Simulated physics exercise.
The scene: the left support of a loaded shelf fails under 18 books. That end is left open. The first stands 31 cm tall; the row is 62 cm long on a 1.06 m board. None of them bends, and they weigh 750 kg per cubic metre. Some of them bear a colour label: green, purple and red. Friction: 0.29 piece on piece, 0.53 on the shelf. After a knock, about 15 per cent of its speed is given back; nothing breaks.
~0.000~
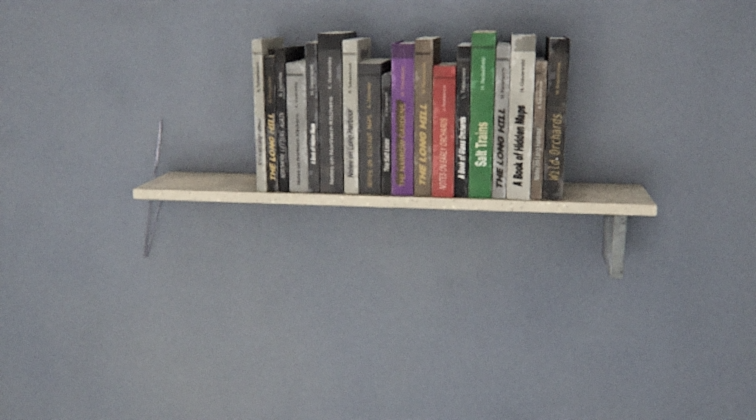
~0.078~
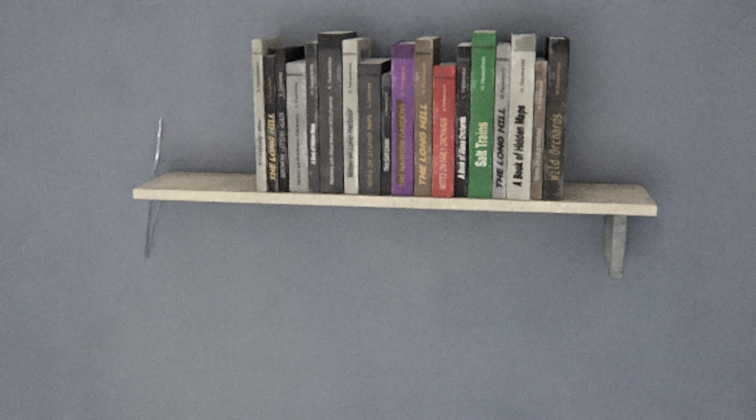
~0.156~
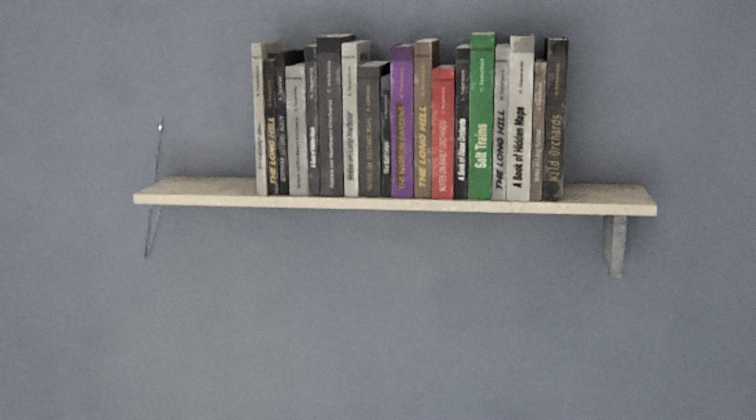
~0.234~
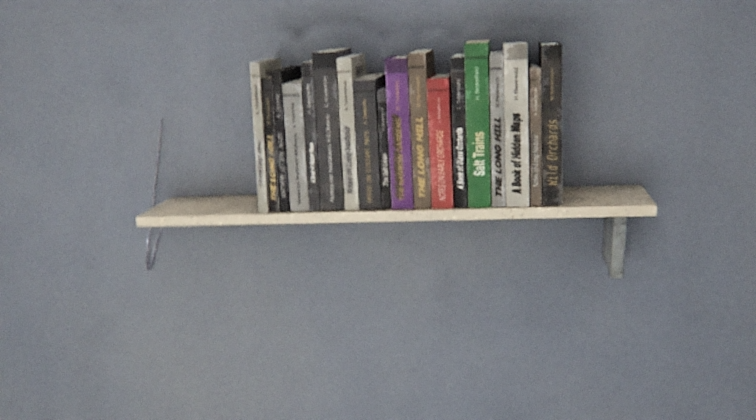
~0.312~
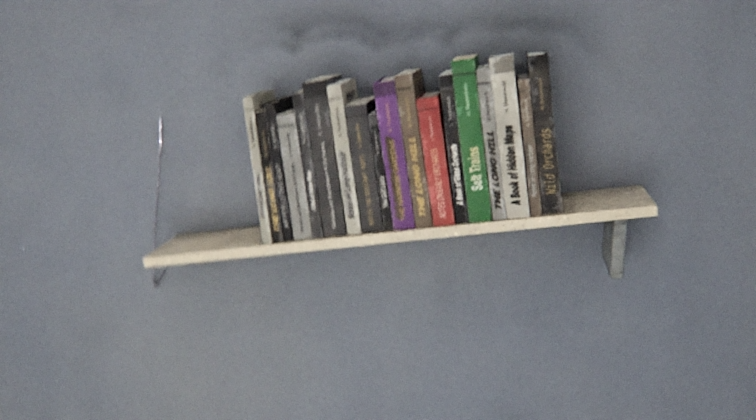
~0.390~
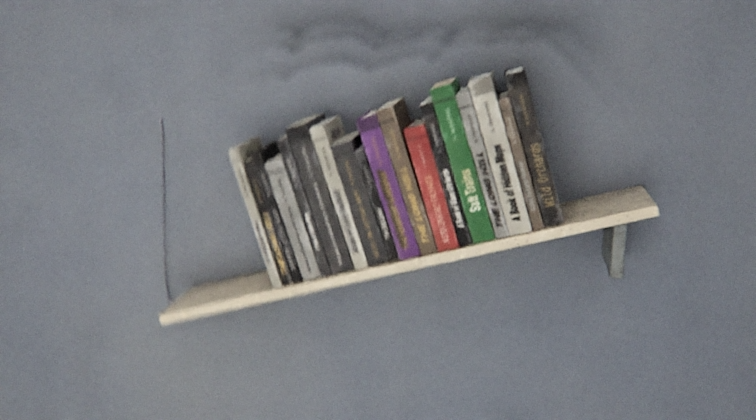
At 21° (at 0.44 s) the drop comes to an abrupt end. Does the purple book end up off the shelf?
It will hold on the shelf.
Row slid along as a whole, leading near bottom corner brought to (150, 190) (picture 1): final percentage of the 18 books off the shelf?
It would come to 60 percent.
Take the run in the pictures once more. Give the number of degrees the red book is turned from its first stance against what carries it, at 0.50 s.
15°.
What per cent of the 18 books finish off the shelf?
I'd put it at about 40 percent.
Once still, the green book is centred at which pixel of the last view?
In the last picture it sits at roughly (410, 216).
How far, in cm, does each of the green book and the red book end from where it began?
For green it's 30 cm, and for red it's 30 cm.
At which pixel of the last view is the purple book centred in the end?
You'll find it around (255, 278) in the final frame.
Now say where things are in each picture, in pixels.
In the first frame (we follow the side turned to the camera; leans and shifts are taken against what carries them), shelf's free end (146, 195) slope 0°; purple book (403, 121); green book (482, 118); red book (443, 133); no piece has moved.
In the second frame, shelf's free end (146, 195) slope 0°; purple book (403, 121).
In the third frame, shelf's free end (147, 199) slope 1°; purple book (402, 124).
In the fourth frame, shelf's free end (149, 222) slope 3°; purple book (399, 135).
In the fifth frame, shelf's free end (156, 262) slope 8°; purple book (394, 157).
In the sixth frame, shelf's free end (172, 318) slope 15°; purple book (389, 188); green book (463, 165); red book (432, 189); no piece has moved.
Around 0.50 s, none of the 18 books off the shelf, 18 disturbed; purple book tipped 19°; red book tipped 17°.
Around 0.76 s, none of the 18 books off the shelf, 18 disturbed; purple book tipped 52°; red book tipped 52°.
Around 1.24 s, 6 of the 18 books off the shelf; purple book on its side; red book on its side.
Finally (1.7 s), 7 of the 18 books off the shelf; purple book on its side; red book on its side; green book tipped 53°. Seen by the last camera, middles, purple book near (255, 278), red book near (371, 254).
